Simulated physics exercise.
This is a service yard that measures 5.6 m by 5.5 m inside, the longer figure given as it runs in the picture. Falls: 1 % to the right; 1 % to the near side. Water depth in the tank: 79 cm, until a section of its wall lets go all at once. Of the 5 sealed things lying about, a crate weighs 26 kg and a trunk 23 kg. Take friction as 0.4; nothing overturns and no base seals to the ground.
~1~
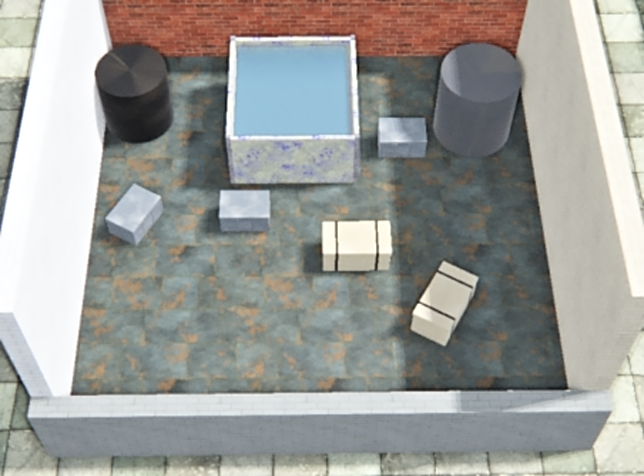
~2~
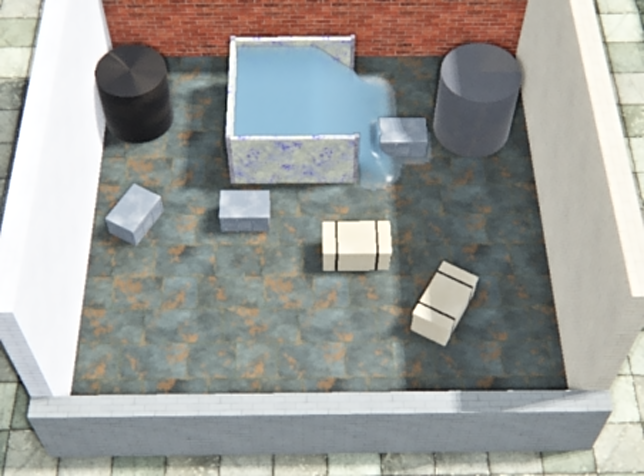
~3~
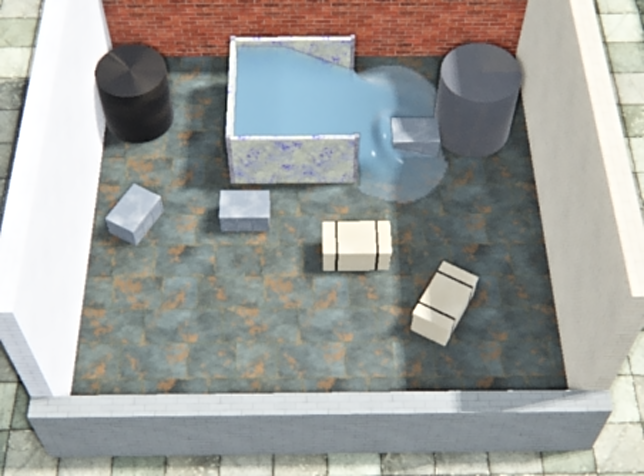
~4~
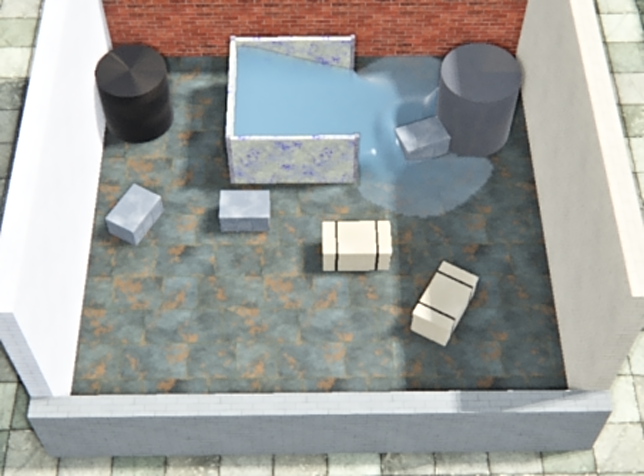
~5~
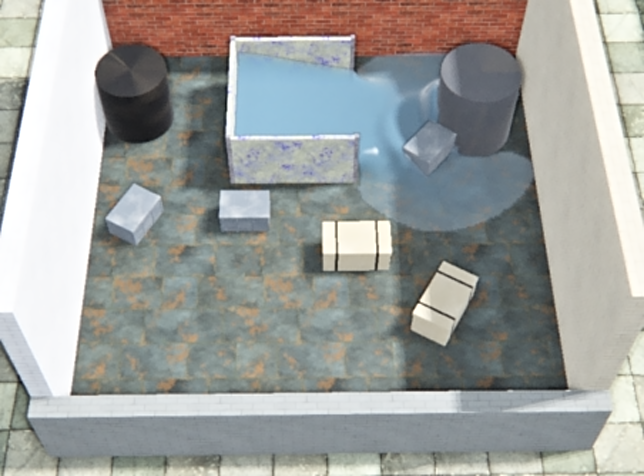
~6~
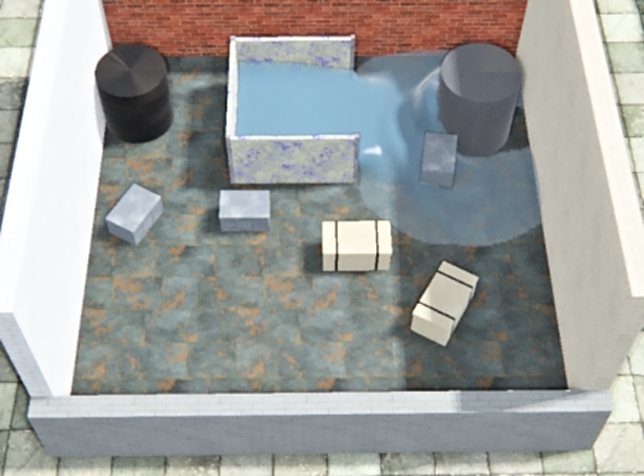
Water pours from the open right side of a pale, purple-flecked tank against the brick back wall of a walled yard, seen from high in front by a still camera. Two cream strapped crates, three grey-blue crates, a black drum at left and a grey one at right stand on mottled slate. The pool spreads rightward and forward, pushing the nearest grey-blue crate right, turning it, then carrying it forward.
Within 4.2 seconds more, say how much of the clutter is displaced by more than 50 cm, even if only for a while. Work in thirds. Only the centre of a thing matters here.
It is a medium share, a third or more but below two thirds.
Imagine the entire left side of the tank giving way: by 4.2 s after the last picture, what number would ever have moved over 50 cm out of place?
Then it comes to 1.
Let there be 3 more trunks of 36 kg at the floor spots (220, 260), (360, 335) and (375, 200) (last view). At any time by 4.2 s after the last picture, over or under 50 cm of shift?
Order as given: Stays inside it, goes farther, stays inside it.
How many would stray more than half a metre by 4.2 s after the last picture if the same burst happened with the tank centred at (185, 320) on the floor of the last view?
The answer would then be 3.
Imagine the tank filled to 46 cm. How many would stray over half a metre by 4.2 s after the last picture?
Then the count would be 2.
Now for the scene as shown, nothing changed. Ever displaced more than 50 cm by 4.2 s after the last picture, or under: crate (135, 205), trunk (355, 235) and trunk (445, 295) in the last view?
Within the mark, within the mark, beyond the mark.
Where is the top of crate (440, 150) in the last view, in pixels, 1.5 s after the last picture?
Roughly (511, 377) in the same view.
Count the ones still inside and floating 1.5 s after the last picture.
0.
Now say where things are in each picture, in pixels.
In the first picture, a crate at (403, 130), on the bottom; a crate at (133, 207) rests on the ground; water covers 2.3 m2; 0 of 5 have shifted.
In the second picture, a crate at (403, 130) rests on the ground; a crate at (133, 207), on the bottom; 3.3 m2 under water; 0 of 5 have shifted.
In the third picture, a crate at (415, 130) rests on the ground, 17 cm from its start; a crate at (133, 207), on the bottom; water covers 4.6 m2; 1 of 5 have shifted.
In the fourth picture, a crate at (423, 133) rests on the ground, 27 cm from its start; a crate at (133, 207), on the bottom; water covers 5.8 m2; 1 of 5 have shifted.
In the fifth picture, a crate at (430, 141), on the bottom, 40 cm from its start; a crate at (133, 207) rests on the ground; 7.1 m2 under water; 1 of 5 have shifted.
In the sixth picture, a crate at (440, 152) rests on the ground, 61 cm from its start; a crate at (133, 207) rests on the ground; 8.1 m2 under water; 1 of 5 have shifted.
Then, 0.4 s after the last picture 1 of 5 are over 50 cm from their spots; 0 afloat.
Then, 1.5 s after the last picture 1 of 5 are over 50 cm from their spots; 0 afloat.
Then, 2.8 s after the last picture 2 of 5 are over 50 cm from their spots; 1 afloat.
Then, 4.2 s after the last picture 2 of 5 are over 50 cm from their spots, and 2 have been at some point; 1 afloat.
